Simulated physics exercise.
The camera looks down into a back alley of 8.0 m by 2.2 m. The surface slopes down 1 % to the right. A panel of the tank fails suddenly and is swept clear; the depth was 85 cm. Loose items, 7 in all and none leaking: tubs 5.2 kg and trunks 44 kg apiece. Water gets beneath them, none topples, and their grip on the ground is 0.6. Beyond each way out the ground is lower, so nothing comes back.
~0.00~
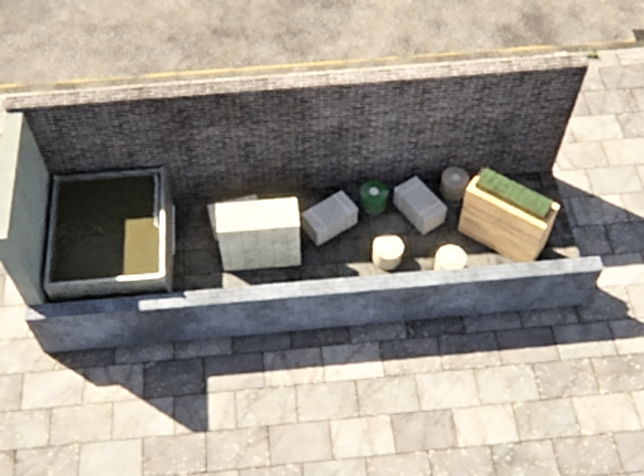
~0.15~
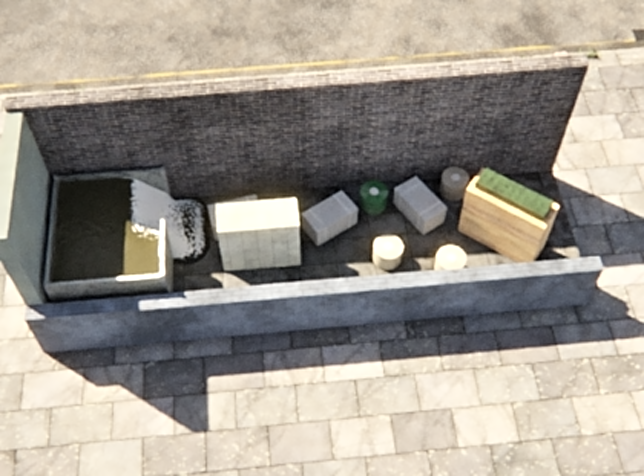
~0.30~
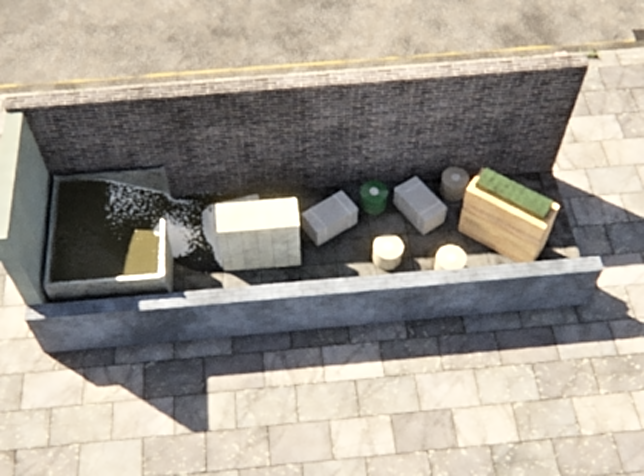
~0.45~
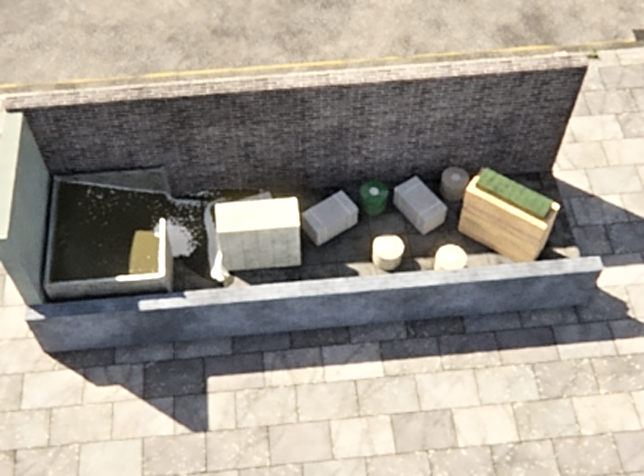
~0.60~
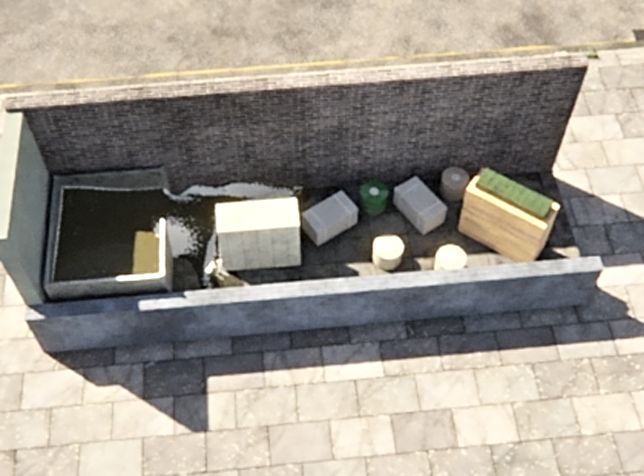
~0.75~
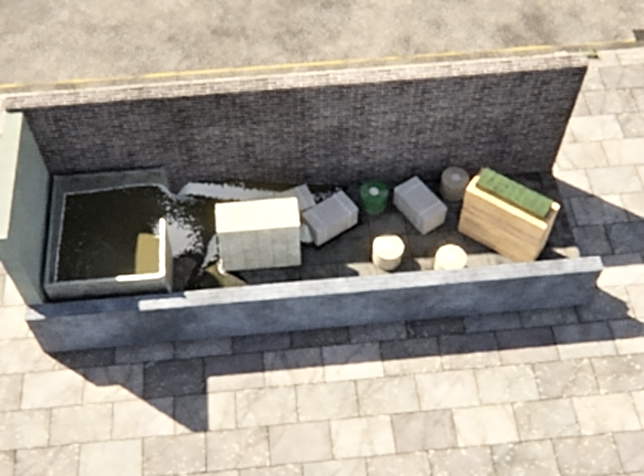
A big tank of dark water at the left end of a walled alley suddenly burst open on its right side, and foaming water poured out and spread rightward around the large pale box.
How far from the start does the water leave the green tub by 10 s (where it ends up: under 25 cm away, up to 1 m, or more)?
The green tub gets carried off.
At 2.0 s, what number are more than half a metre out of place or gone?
By then 6.
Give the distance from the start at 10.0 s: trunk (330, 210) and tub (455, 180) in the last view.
In that order: 100 cm, washed out.
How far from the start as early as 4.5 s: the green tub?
About 200 cm.
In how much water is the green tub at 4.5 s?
About 25 cm.
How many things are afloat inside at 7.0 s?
At that moment 4.
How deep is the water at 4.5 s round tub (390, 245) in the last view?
Roughly 25 cm.
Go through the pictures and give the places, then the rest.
In the first picture, the green tub at (374, 192), on the bottom; water covers 2.9 m2; 0 of 7 have shifted.
In the second picture, the green tub at (374, 192), on the bottom; water covers 3.6 m2; 0 of 7 have shifted.
In the third picture, the green tub at (374, 192) rests on the ground; water covers 4.3 m2; 0 of 7 have shifted.
In the fourth picture, the green tub at (374, 192), on the bottom; water covers 4.8 m2; 1 of 7 have shifted.
In the fifth picture, the green tub at (374, 192), on the bottom; 5.5 m2 under water; 1 of 7 have shifted.
In the sixth picture, the green tub at (374, 192), on the bottom; water covers 6.2 m2; 1 of 7 have shifted.
After 2.0 s the green tub is near (447, 237), 1.4 m from its start, afloat; 0 of 7 are out; 3 afloat.
After 4.5 s the green tub is near (483, 234), 1.9 m from its start, afloat; 1 of 7 are out; 5 afloat.
After 7.0 s the green tub is near (488, 248), 2.1 m from its start, afloat; 1 of 7 are out; 4 afloat.
After 10.0 s the green tub is near (492, 243), 2.1 m from its start, afloat; 1 of 7 are out; 4 afloat.
